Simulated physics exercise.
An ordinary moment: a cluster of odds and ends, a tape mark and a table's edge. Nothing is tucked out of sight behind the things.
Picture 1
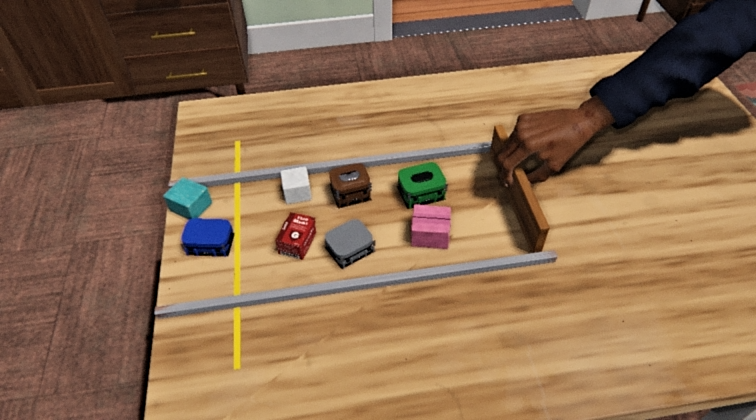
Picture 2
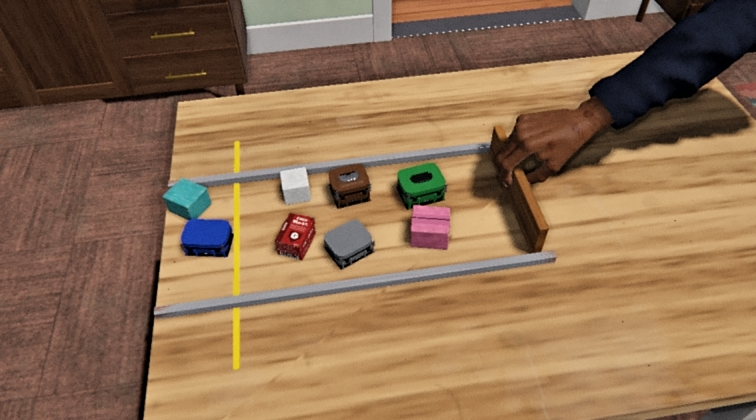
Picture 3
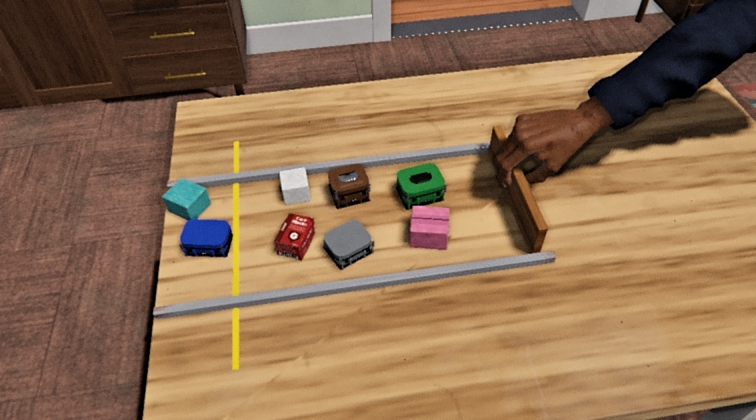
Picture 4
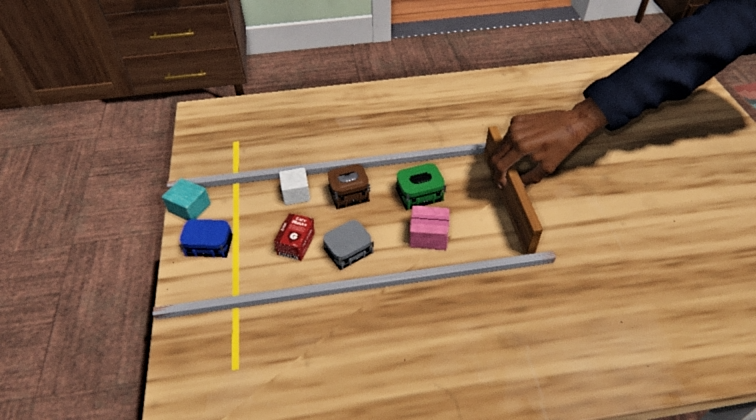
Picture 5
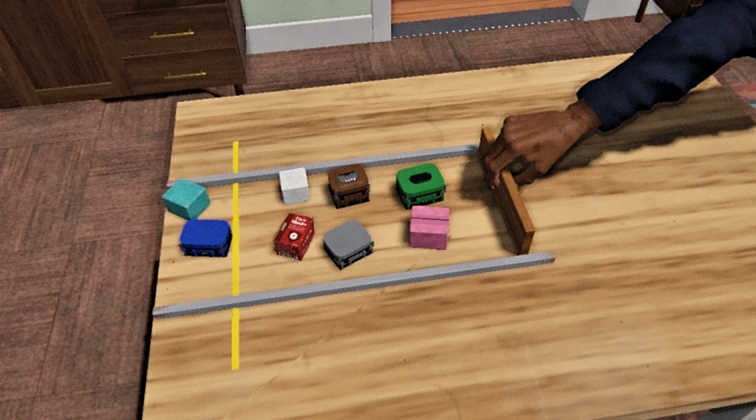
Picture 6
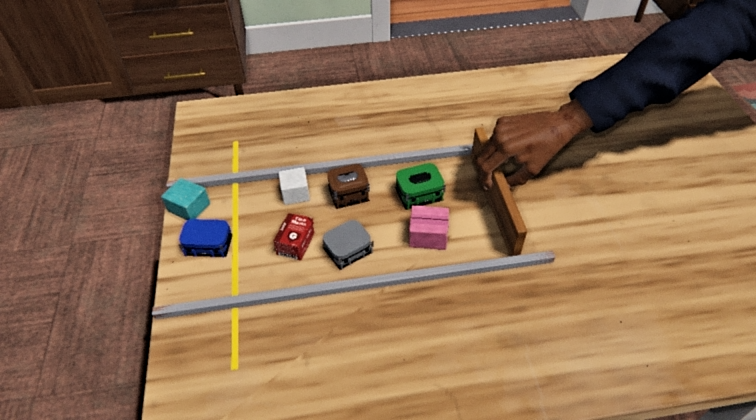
A hand holding an upright wooden board at the right stays nearly still at first, then slides the board slightly left between two gray rails. The colorful blocks and small cases on the wooden table show no clear movement, with the turquoise and blue ones left of the yellow tape line.
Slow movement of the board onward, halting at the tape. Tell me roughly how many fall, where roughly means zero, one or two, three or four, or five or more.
Roughly, three or four fall.
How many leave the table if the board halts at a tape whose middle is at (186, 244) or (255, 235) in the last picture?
Result, try by try: 6, 3.
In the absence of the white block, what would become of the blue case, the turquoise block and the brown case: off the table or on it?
Blue case: Down; turquoise block: Down; brown case: Still up.
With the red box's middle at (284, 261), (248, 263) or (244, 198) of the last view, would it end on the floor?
Results by place: It does not stay; it does not stay; it does not stay.
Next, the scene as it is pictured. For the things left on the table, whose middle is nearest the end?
Foremost: The brown case.
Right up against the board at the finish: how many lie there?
It's 2 of them.
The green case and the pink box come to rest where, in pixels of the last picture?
Final spots - green case (212, 210), pink box (214, 261).
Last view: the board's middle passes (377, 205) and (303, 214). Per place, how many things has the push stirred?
First 6, then 8.
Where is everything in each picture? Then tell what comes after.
The first frame shows turquoise block (188, 200); blue case (209, 238); red box (296, 236); board (517, 186); tape (237, 237).
The second frame shows blue case (208, 239); board (516, 187).
The third frame shows red box (295, 237); brown case (349, 186).
The fourth frame shows turquoise block (187, 200); green case (420, 186).
The fifth frame shows blue case (207, 239); pink box (429, 228).
The sixth frame shows turquoise block (186, 200); blue case (207, 239); red box (295, 237); board (496, 189); tape (235, 237).
Soon after, none off yet; turquoise block at rest near (186, 200); blue case at rest near (207, 239); red box at rest near (295, 237).
After that, none off yet; turquoise block at rest near (186, 200); blue case at rest near (207, 239); red box displaced about its own width near (258, 236).
And then, none off yet; turquoise block tilting well over near (150, 210); blue case displaced about its own width near (158, 236); red box displaced well along near (191, 240).
In the end, the number that fall off is three or four; gone, white block, red box, blue case and turquoise block.
